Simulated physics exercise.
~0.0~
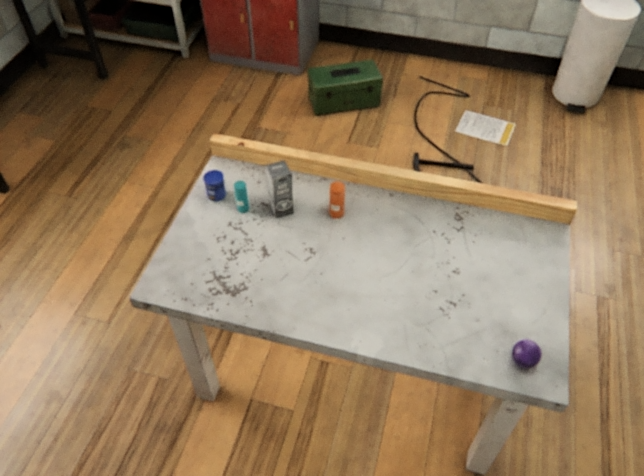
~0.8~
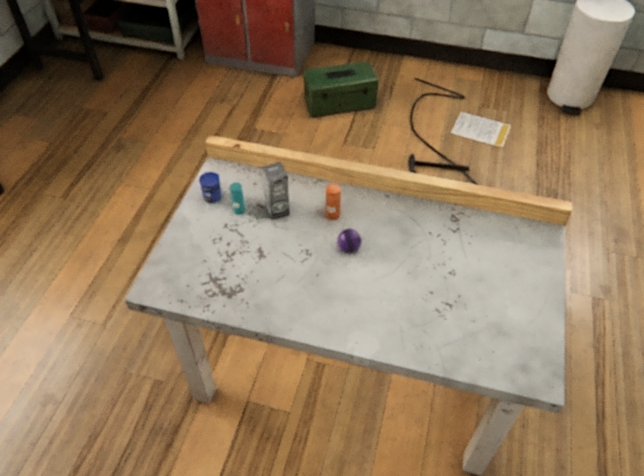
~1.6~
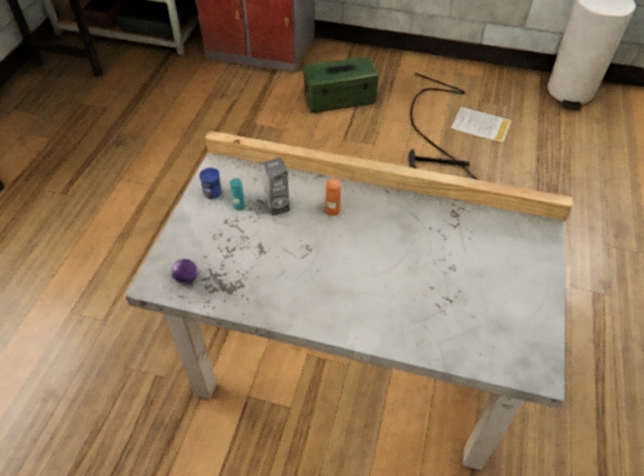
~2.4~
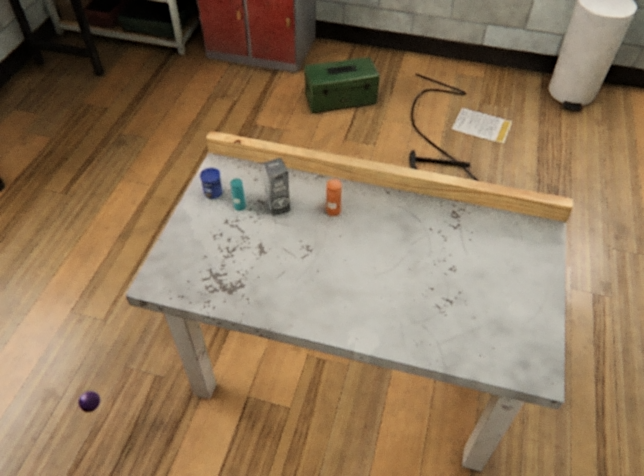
In a room with a wooden plank floor, a grey-topped table has a wooden strip along its far edge, with a blue tin, a turquoise shaker, a grey carton and an orange shaker standing near it. A purple ball starts close to the near right corner and rolls left and away across the top, towards the strip. It comes near the orange shaker, then heads left and back towards the near side, passing in front of the containers. It leaves the tabletop and ends up low on the left, beyond the table, while all four containers remain upright in their places.
